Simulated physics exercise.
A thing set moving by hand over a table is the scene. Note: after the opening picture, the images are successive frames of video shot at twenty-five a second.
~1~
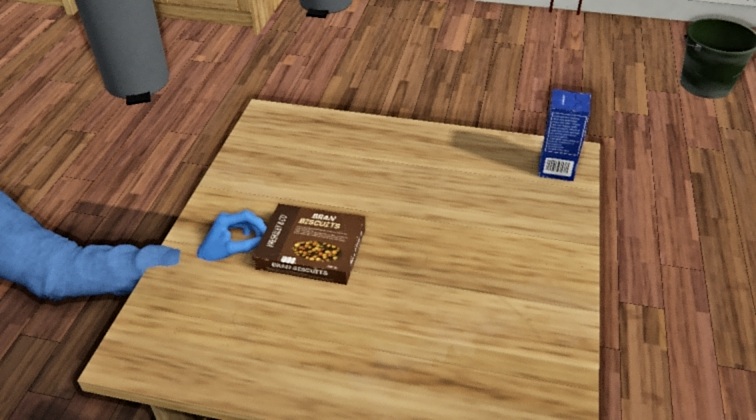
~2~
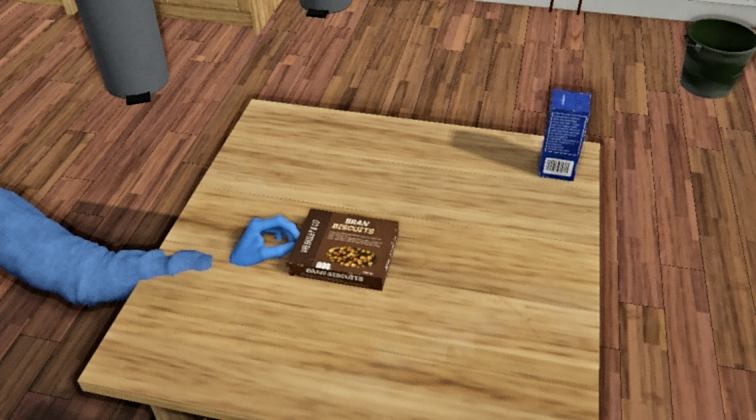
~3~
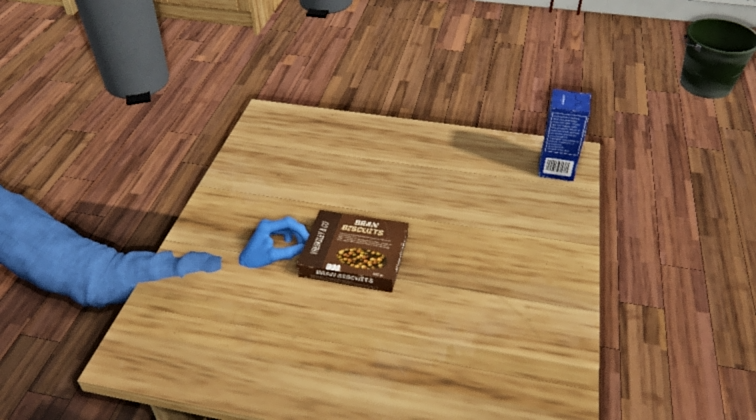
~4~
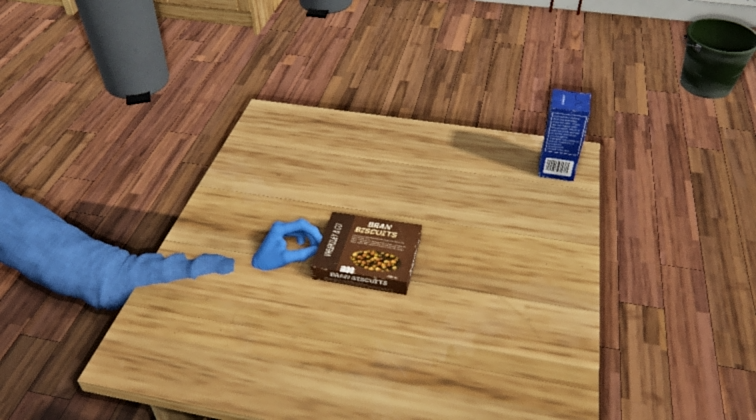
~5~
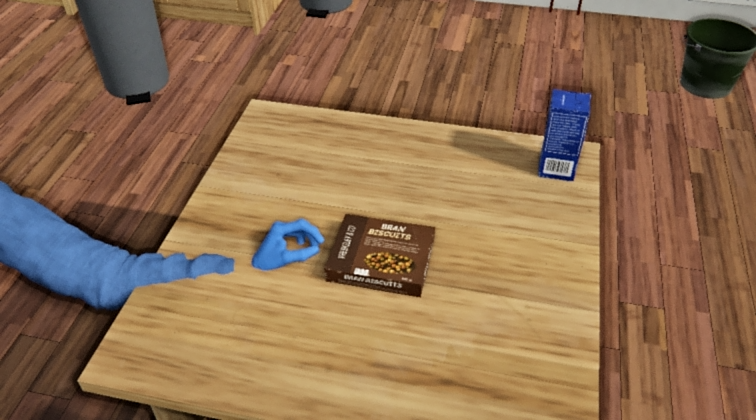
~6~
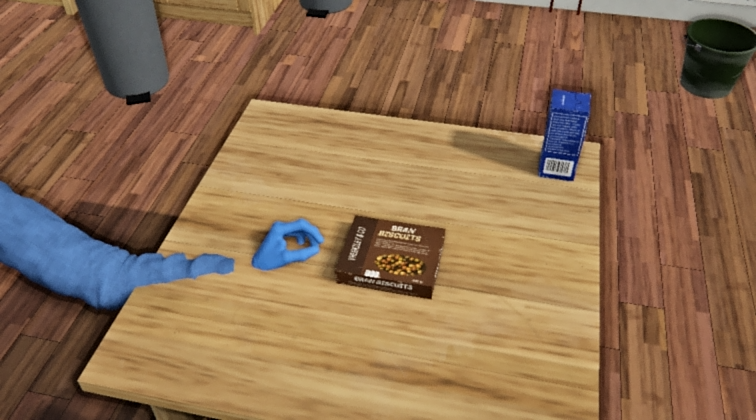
A blue hand pushing a brown bran biscuits packet rightward across a wooden table, then staying still as the packet slides slightly on.
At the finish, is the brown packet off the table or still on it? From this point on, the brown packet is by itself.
Still on it.
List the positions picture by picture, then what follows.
The first picture shows under the hand; brown packet (311, 243).
The second picture shows under the hand; brown packet (345, 248).
The third picture shows under the hand; brown packet (354, 250).
The fourth picture shows brown packet (368, 252).
The fifth picture shows brown packet (382, 254) slid a little.
The sixth picture shows brown packet (392, 256) slid a little.
Then, 0.10 s after the last picture, brown packet slid a little near (402, 257).
Then, 0.50 s after the last picture, brown packet resting near (402, 257).
At rest, moved from the start, brown packet. Seen from the same camera at the end, brown packet near (402, 257).
